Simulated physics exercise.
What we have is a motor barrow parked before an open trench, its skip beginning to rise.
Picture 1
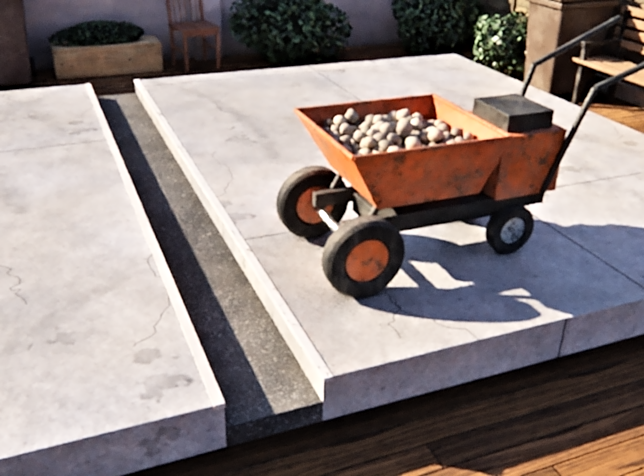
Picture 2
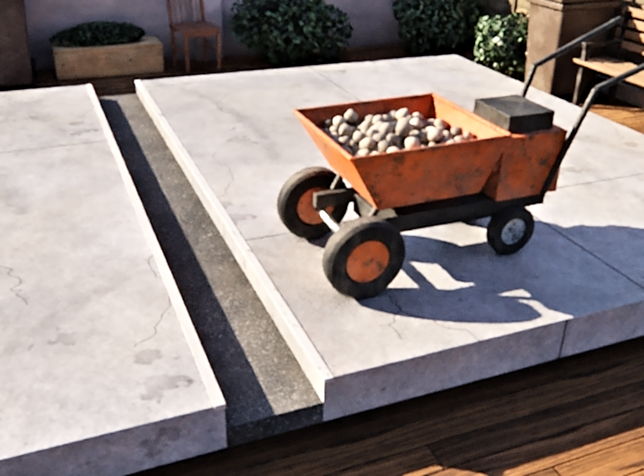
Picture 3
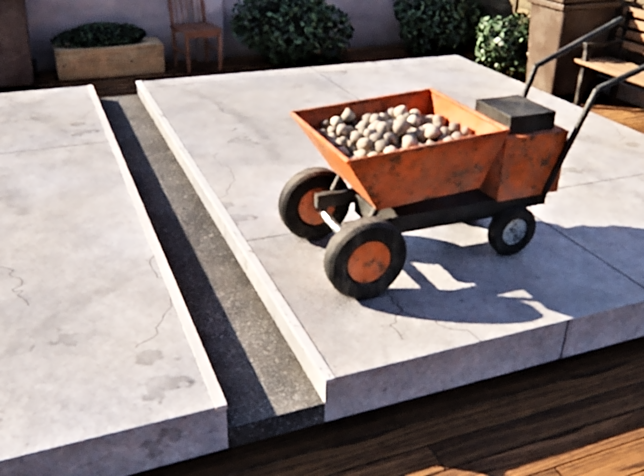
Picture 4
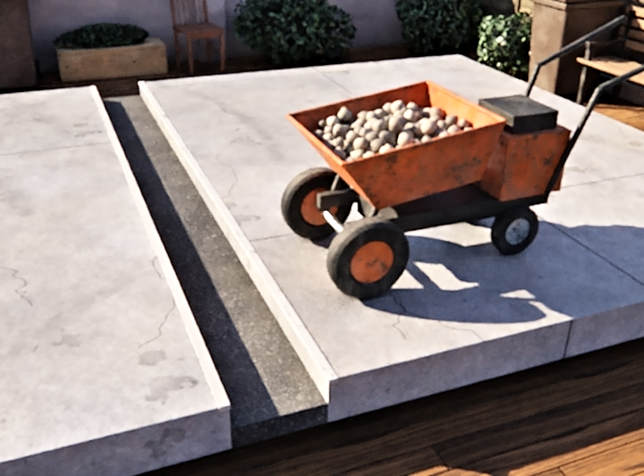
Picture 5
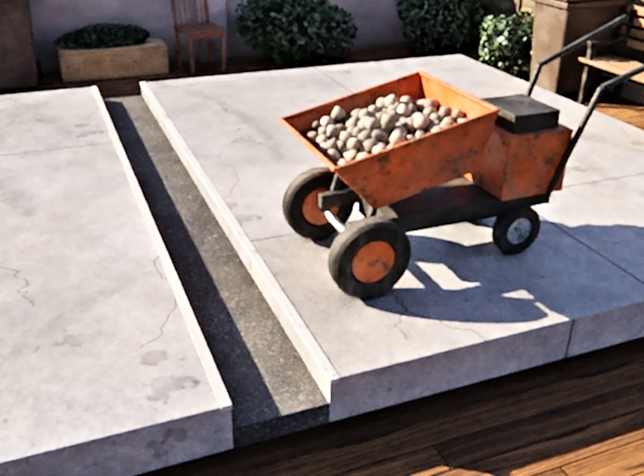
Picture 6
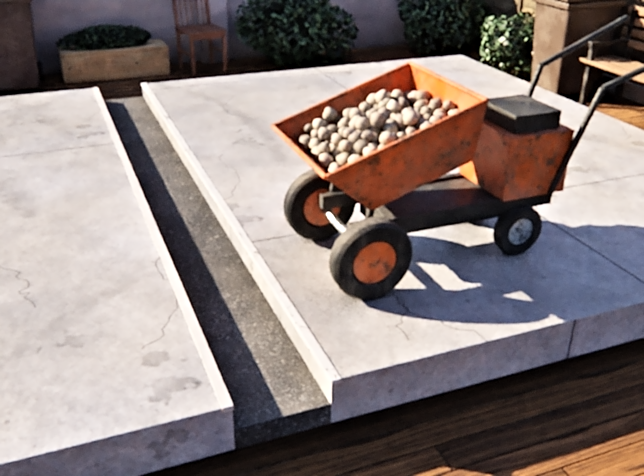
An orange barrow's skip, loaded with pebbles, tilts gradually forward beside a shallow trench.
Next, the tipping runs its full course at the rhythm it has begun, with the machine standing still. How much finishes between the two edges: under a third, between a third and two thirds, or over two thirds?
It catches more than two thirds.
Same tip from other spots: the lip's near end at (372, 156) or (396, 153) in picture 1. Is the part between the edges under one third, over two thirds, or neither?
First more than two thirds, then more than two thirds.
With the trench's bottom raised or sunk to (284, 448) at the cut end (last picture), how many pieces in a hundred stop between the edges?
About 90 per cent.
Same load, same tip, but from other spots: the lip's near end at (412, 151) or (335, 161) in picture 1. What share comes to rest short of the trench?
About 30 and 0 per cent.
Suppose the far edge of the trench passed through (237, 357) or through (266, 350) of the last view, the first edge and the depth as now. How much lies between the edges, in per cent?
Near 50 % and 30 %.
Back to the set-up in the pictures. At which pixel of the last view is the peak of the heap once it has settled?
Near (205, 264).
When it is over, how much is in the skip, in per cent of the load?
Near 0 %.
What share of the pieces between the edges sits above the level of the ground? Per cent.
It comes to 30 per cent or so.
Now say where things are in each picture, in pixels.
In the first frame, lip of the skip (353, 159), level; top of the load (397, 139), river pebbles; first edge of the trench (303, 338); far edge (202, 361), the trench over half as wide as the skip, and shallow for its width.
In the second frame, lip of the skip (352, 160), level; top of the load (396, 139).
In the third frame, lip of the skip (349, 162), tipped barely; top of the load (411, 135).
In the fourth frame, lip of the skip (344, 166), tipped a little; top of the load (408, 131).
In the fifth frame, lip of the skip (336, 170), tipped a little; top of the load (406, 125).
In the sixth frame, lip of the skip (326, 178), tipped clearly; top of the load (416, 122); first edge of the trench (311, 340); far edge (210, 363).
Just after the last frame, skip tipped steeply; every one in the skip.
A moment on, skip tipped right over; the larger part in the skip; roughly a quarter in or heaped over the trench; just a few beyond it; about a tenth falling.
Further on, skip tipped right over; about a tenth in the skip; roughly two thirds in or heaped over the trench; roughly a quarter beyond it.
When it is over, skip tipped right over; the larger part in or heaped over the trench; roughly a quarter beyond it.
